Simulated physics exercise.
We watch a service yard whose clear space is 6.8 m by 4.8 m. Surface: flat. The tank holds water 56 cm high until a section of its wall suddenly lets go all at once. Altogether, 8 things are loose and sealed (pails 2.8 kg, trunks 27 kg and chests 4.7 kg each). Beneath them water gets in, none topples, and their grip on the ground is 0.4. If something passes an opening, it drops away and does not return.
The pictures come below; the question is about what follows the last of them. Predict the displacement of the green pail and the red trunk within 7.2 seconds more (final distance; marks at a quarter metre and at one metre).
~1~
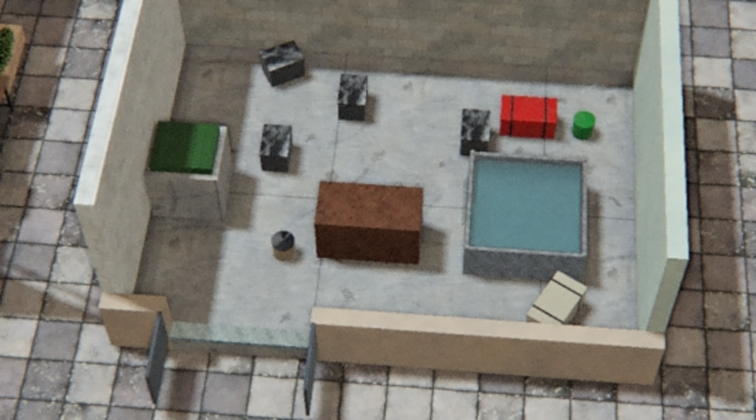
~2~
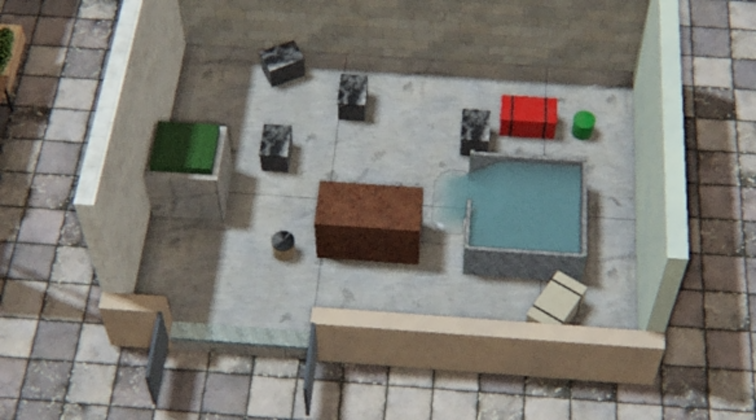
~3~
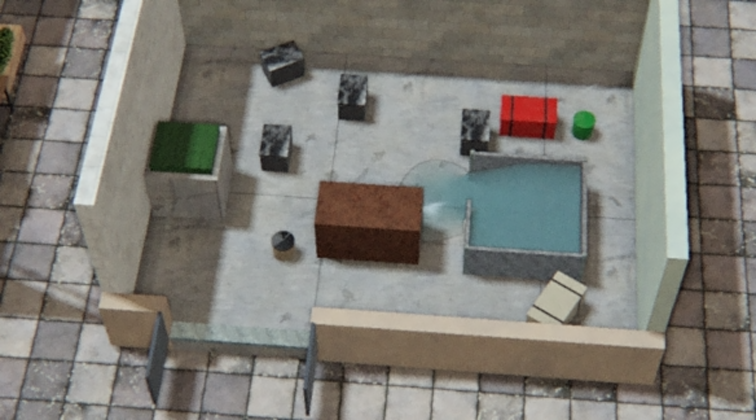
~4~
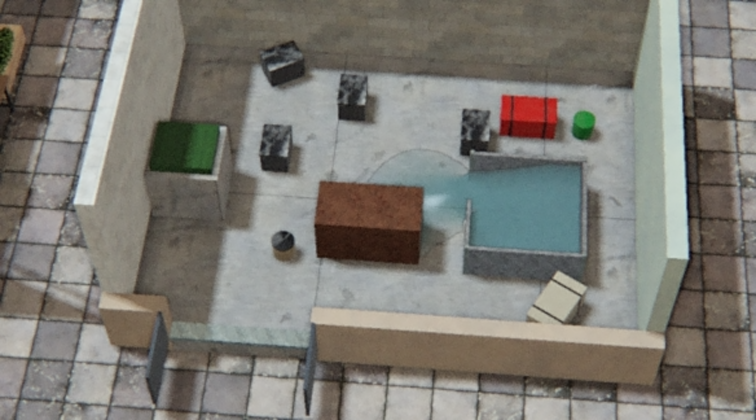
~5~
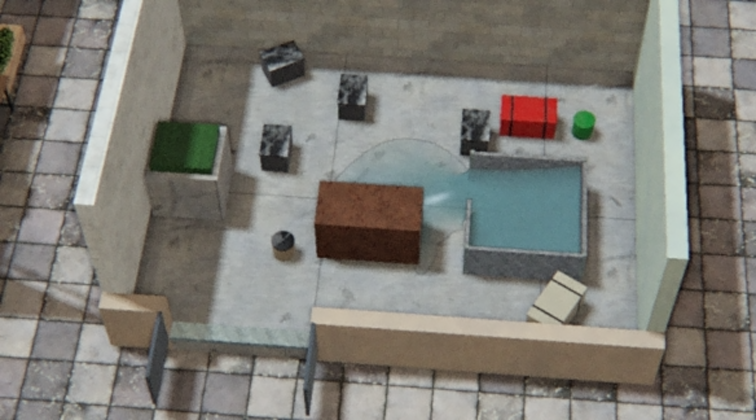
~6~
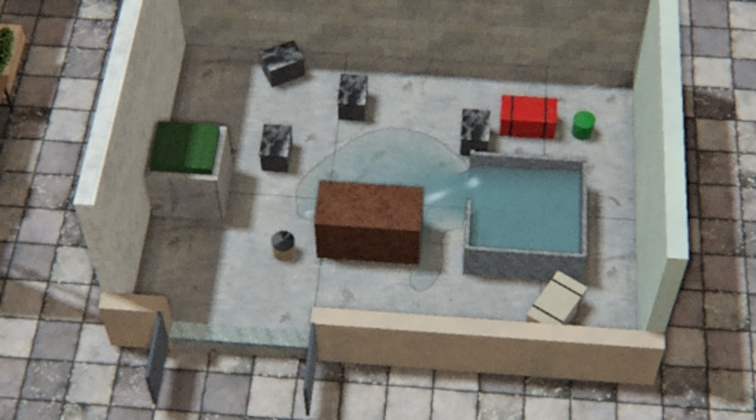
Once settled, the green pail sits nearly where it was and the red trunk sits nearly where it was.
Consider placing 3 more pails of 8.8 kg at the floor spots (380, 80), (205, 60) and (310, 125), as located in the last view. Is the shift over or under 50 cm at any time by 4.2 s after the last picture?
Well, in that order it's lower, higher and higher.
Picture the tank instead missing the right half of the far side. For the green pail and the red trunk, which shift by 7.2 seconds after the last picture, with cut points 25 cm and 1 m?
If so, the green pail is washed away, the red trunk is washed away.
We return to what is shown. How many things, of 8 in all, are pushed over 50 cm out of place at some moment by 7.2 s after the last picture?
Counting them up, I find 3.
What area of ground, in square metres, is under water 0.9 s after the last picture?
My estimate is roughly 13 m2.
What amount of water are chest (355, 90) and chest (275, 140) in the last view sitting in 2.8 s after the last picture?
Around 14 cm and 14 cm.
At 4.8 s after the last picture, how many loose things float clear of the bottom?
Of them, 3.
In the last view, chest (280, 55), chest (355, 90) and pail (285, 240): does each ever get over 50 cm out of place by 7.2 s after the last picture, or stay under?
Results in listed order: Exceeds / exceeds / falls short.
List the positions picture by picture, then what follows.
The first frame shows the green pail at (585, 119) rests on the ground; the red trunk at (529, 109), on the bottom; water covers 2.2 m2; 0 of 8 have shifted.
The second frame shows the green pail at (585, 119), on the bottom; the red trunk at (529, 109), on the bottom; water covers 2.7 m2; 0 of 8 have shifted.
The third frame shows the green pail at (585, 119), on the bottom; the red trunk at (529, 109) rests on the ground; 3.3 m2 under water; 0 of 8 have shifted.
The fourth frame shows the green pail at (585, 119) rests on the ground; the red trunk at (529, 109), on the bottom; 3.9 m2 under water; 0 of 8 have shifted.
The fifth frame shows the green pail at (585, 119) rests on the ground; the red trunk at (529, 109) rests on the ground; 4.7 m2 under water; 0 of 8 have shifted.
The sixth frame shows the green pail at (585, 119), on the bottom; the red trunk at (529, 109) rests on the ground; water covers 5.6 m2; 0 of 8 have shifted.
Then, 0.9 s after the last picture the green pail is near (585, 119), 0.0 m from its start, aground; the red trunk is near (529, 109), 0.0 m from its start, aground; 0 of 8 are out; 1 afloat.
Then, 2.8 s after the last picture the green pail is near (585, 119), 0.0 m from its start, aground; the red trunk is near (529, 109), 0.0 m from its start, aground; 0 of 8 are out; 3 afloat.
Then, 4.8 s after the last picture the green pail is near (585, 119), 0.0 m from its start, aground; the red trunk is near (529, 109), 0.0 m from its start, aground; 0 of 8 are out; 3 afloat.
Then, 7.2 s after the last picture the green pail is near (585, 119), 0.0 m from its start, aground; the red trunk is near (529, 109), 0.0 m from its start, aground; 0 of 8 are out; 4 afloat.
